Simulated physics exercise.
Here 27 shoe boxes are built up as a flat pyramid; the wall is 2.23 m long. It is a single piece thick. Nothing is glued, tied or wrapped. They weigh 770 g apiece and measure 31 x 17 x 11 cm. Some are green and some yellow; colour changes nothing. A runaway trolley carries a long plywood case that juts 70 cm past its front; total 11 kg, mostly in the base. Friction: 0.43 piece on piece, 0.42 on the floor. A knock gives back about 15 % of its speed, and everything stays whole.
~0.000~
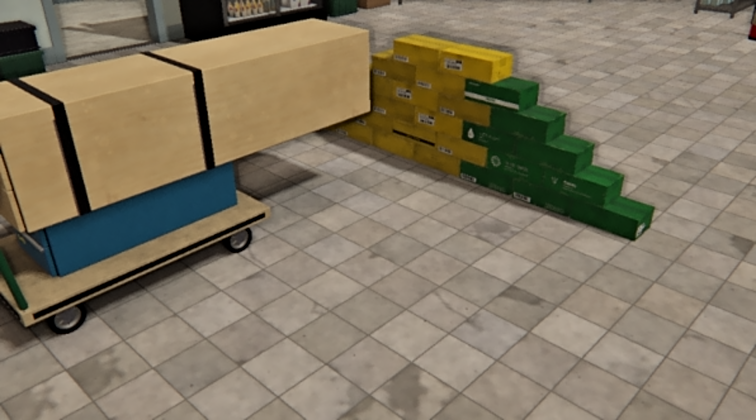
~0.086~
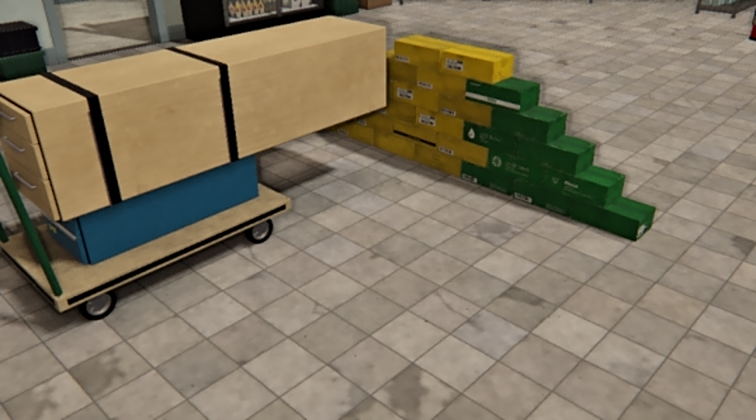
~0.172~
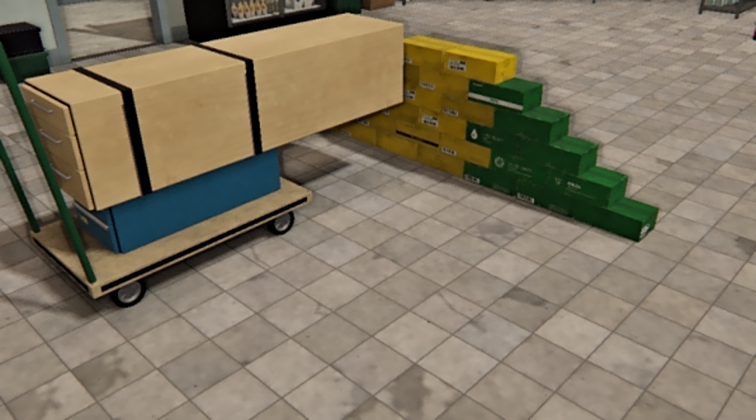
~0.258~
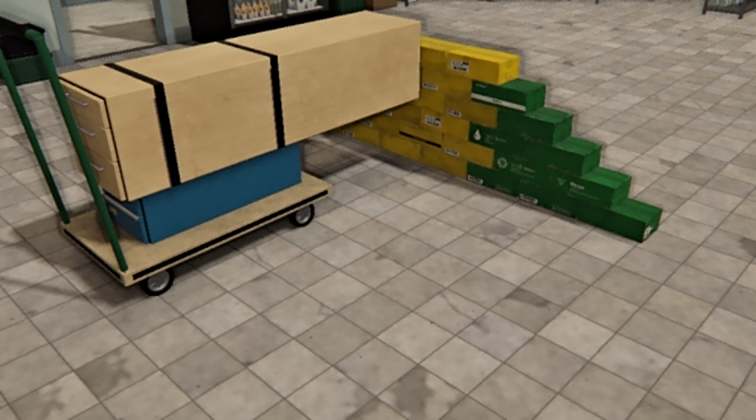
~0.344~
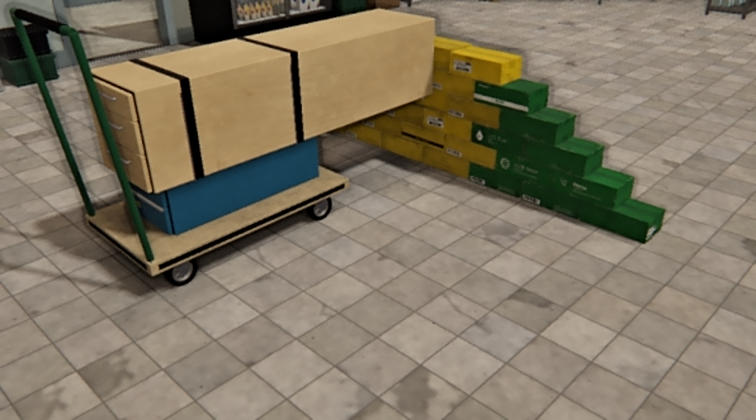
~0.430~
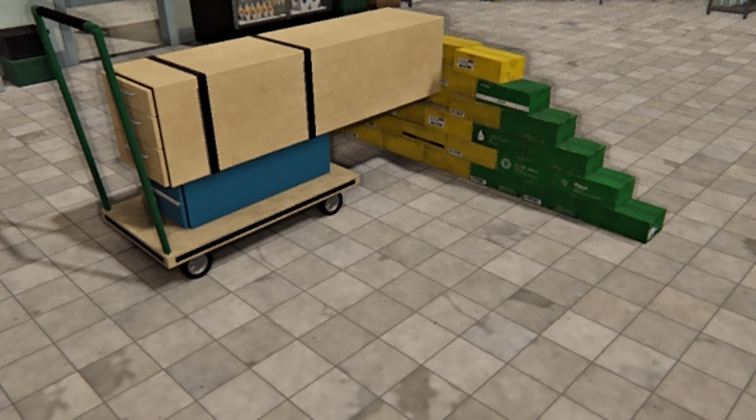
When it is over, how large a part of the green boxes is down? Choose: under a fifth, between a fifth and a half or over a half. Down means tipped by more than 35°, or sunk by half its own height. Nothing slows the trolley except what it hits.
The part is under a fifth.
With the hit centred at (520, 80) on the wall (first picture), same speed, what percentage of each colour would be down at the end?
Then green 20, yellow 20 per cent.
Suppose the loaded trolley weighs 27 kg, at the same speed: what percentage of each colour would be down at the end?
Then green 0, yellow 30 per cent.
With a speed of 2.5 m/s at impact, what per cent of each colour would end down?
In that case green 0, yellow 30 per cent.
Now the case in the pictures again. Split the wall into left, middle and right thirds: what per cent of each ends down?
In per cent: Left 20, middle 40, right 0.
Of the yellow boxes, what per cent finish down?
Yellow 40 per cent.
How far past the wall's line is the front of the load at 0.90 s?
Some 35 cm beyond.
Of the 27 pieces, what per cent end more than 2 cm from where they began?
35 per cent.
After 0.62 s, load 21 cm past the wall's line, still rolling; none of the 9 green boxes down (3 of 27 in all colours); top green box unmoved; top yellow box leaning 31°, 7 cm lower.
After 0.90 s, load 35 cm past the wall's line, still rolling; none of the 9 green boxes down (7 of 27 in all colours); top green box unmoved; top yellow box on its side.
At rest (2.4 s), load 73 cm past the wall's line, stopped; none of the 9 green boxes down (7 of 27 in all colours); top green box unmoved; top yellow box on its side. That is 0 per cent. As the last picture would show them, middles, top green box near (513, 94), top yellow box near (512, 119).
